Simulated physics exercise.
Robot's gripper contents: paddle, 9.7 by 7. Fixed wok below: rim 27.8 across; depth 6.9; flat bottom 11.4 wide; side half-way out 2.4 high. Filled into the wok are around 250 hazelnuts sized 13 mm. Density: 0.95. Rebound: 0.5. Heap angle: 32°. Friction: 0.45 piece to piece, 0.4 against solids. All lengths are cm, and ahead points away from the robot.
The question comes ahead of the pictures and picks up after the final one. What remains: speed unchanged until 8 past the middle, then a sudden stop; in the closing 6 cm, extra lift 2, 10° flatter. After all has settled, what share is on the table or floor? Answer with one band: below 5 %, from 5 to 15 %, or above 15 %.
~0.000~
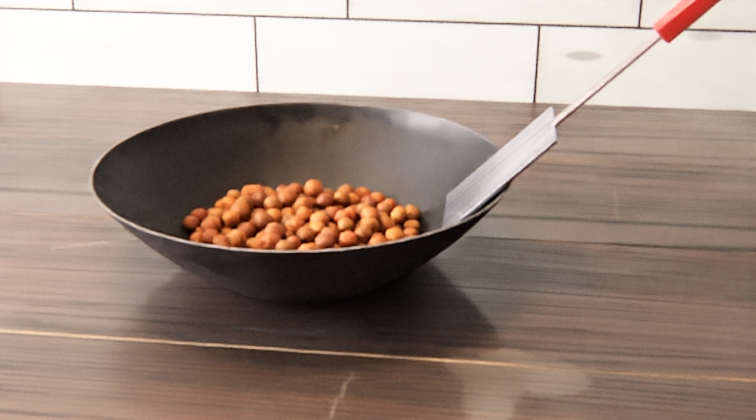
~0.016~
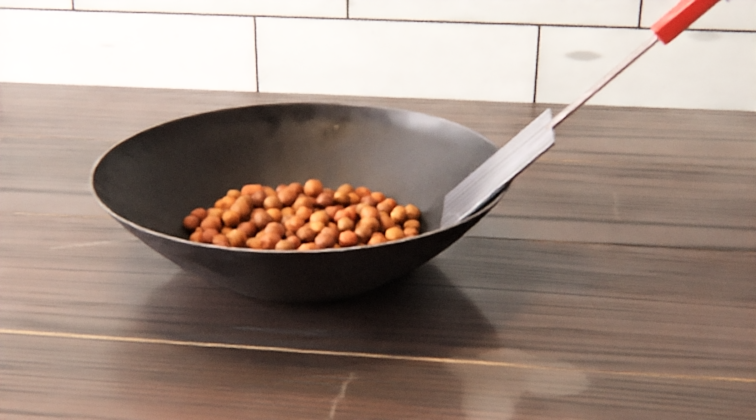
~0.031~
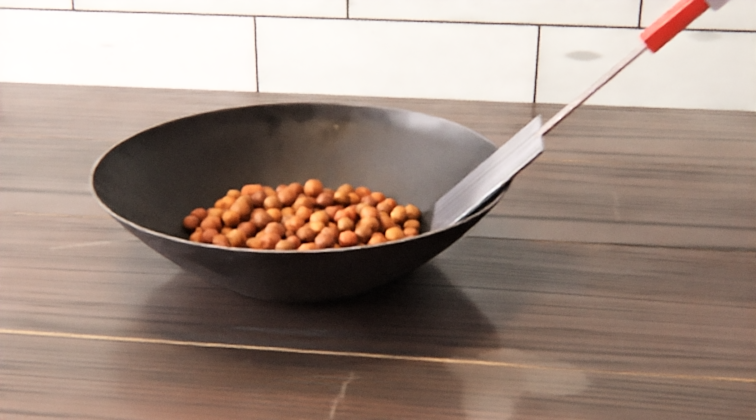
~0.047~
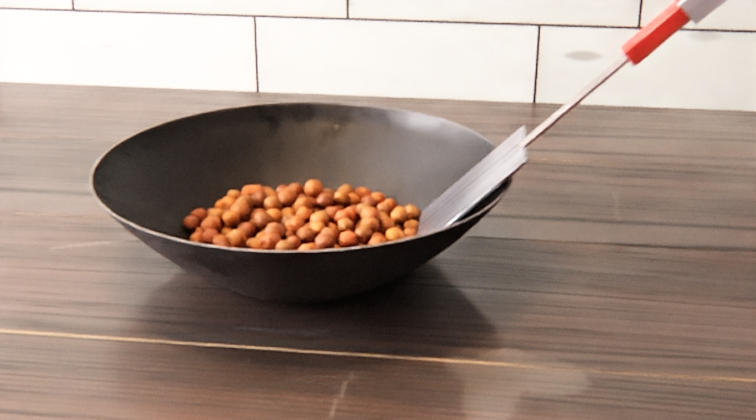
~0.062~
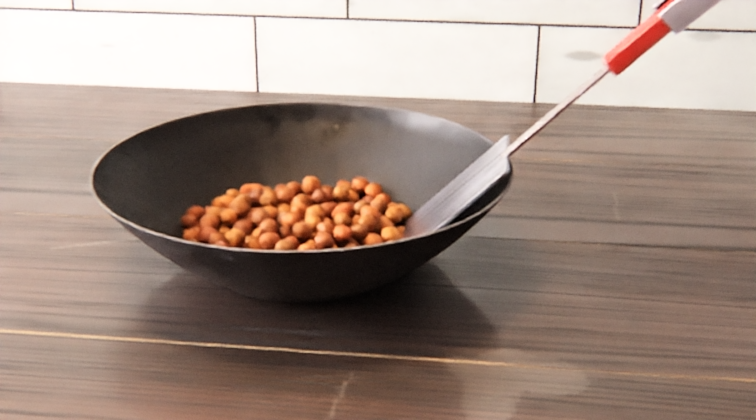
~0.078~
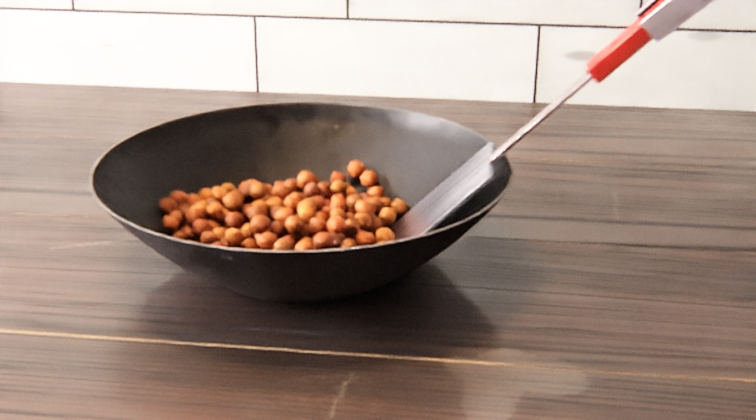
From 5 to 15 %.
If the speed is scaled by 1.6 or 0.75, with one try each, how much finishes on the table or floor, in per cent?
Close to 30 and 0 percent respectively.
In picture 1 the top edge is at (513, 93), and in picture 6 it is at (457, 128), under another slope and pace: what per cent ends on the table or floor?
Some 5 per cent.
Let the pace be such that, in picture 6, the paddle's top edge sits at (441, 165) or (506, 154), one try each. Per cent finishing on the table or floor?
Roughly 30 and 0 percent.
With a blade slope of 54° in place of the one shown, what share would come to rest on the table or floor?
About 10 per cent.
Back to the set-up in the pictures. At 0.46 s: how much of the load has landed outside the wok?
Around 4 %.
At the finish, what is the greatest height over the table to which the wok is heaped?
Height at the end: Around 7.0 cm.
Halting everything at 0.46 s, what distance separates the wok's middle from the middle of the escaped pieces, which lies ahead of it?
Roughly 16 centimetres ahead.
After 0.15 s, sloping 45°, highest piece 8 above the table; 249 in the wok.
After 0.22 s, sloping 41°, highest piece 8 above the table; 248 in the wok, 1 on the blade or in flight.
After 0.46 s, sloping 35°, highest piece 8 above the table; 229 in the wok, 12 on the table or floor, 8 on the blade or in flight.
After 1.51 s, sloping 35°, highest piece 7 above the table; 229 in the wok, 20 on the table or floor.
In the end, 229 in the wok, 20 on the table or floor. That is 8 % on the table or floor.
